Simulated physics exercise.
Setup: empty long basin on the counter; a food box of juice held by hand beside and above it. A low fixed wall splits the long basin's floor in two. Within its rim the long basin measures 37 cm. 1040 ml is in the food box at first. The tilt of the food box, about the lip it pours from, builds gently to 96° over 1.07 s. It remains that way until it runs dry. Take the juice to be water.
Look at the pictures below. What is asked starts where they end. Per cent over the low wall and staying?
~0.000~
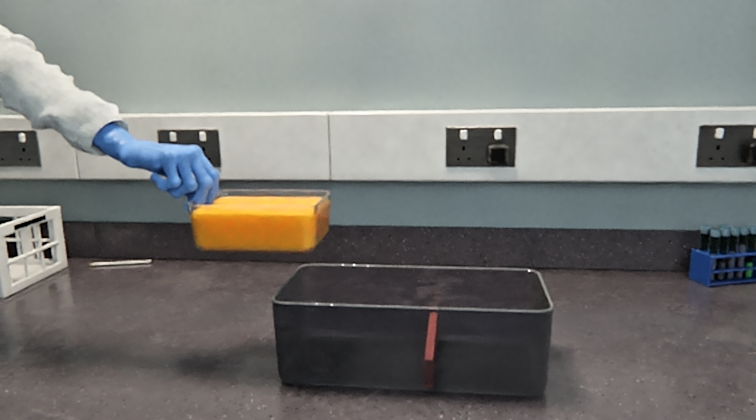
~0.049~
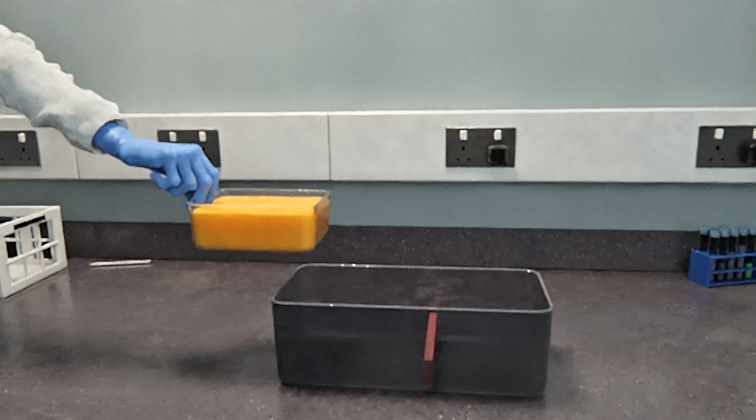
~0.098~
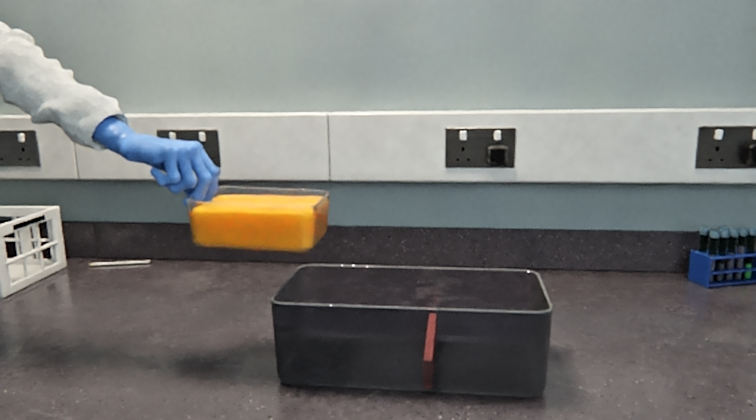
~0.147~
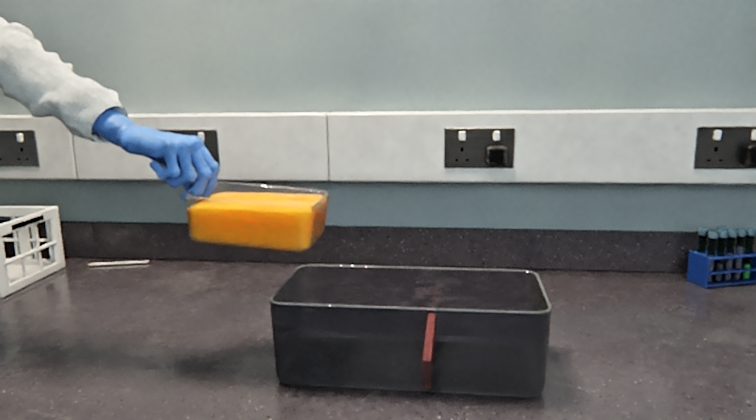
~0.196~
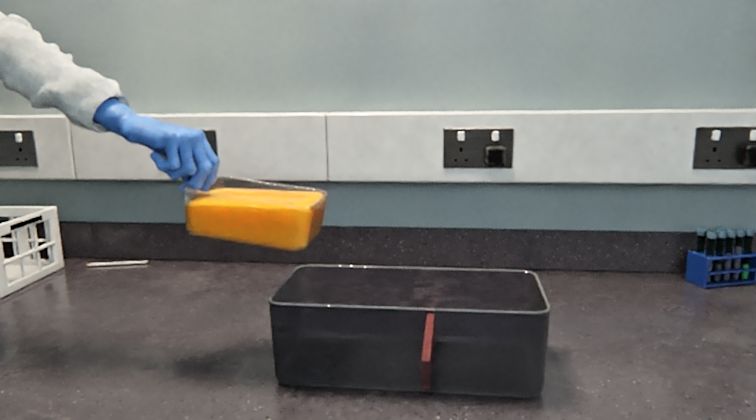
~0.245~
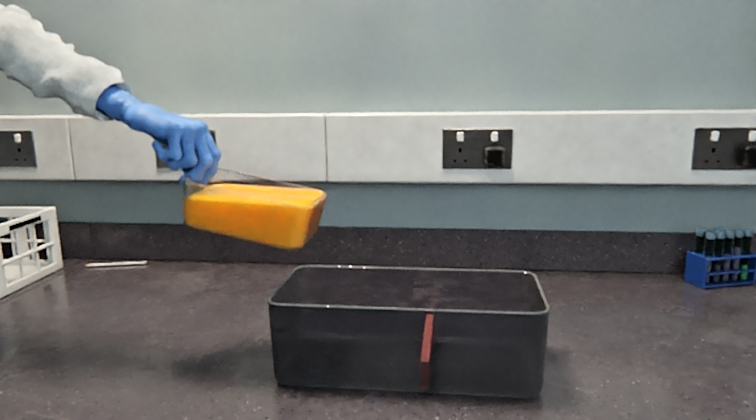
23 per cent.
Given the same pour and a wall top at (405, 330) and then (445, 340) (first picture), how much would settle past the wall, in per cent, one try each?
60 % and 20 %.
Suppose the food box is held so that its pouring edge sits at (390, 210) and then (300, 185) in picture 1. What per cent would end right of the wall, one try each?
The first try gives around 80 percent, the second around 10 percent.
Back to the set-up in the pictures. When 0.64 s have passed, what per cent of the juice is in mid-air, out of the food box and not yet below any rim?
44 %.
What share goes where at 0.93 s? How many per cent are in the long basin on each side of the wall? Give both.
Near 60 on the left, 20 on the right.
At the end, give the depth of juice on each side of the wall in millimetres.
The left side settles near 22 mm and the right side near 10 mm.
Then, 0.64 s in, the tilt is 63° and 41 per cent is still to pour, 14 is left of the wall and 0 right of it.
Then, 0.93 s in, the tilt is 92° and 7 per cent is still to pour, 60 is left of the wall and 20 right of it.
Then, 1.24 s in, the tilt is 96° and 1 per cent is still to pour, 70 is left of the wall and 20 right of it.
Then, 1.57 s in, the tilt is 96° and 0 per cent is still to pour, 69 is left of the wall and 23 right of it.
Finally, 69 per cent lies left of the wall, 23 right of it and 8 outside.
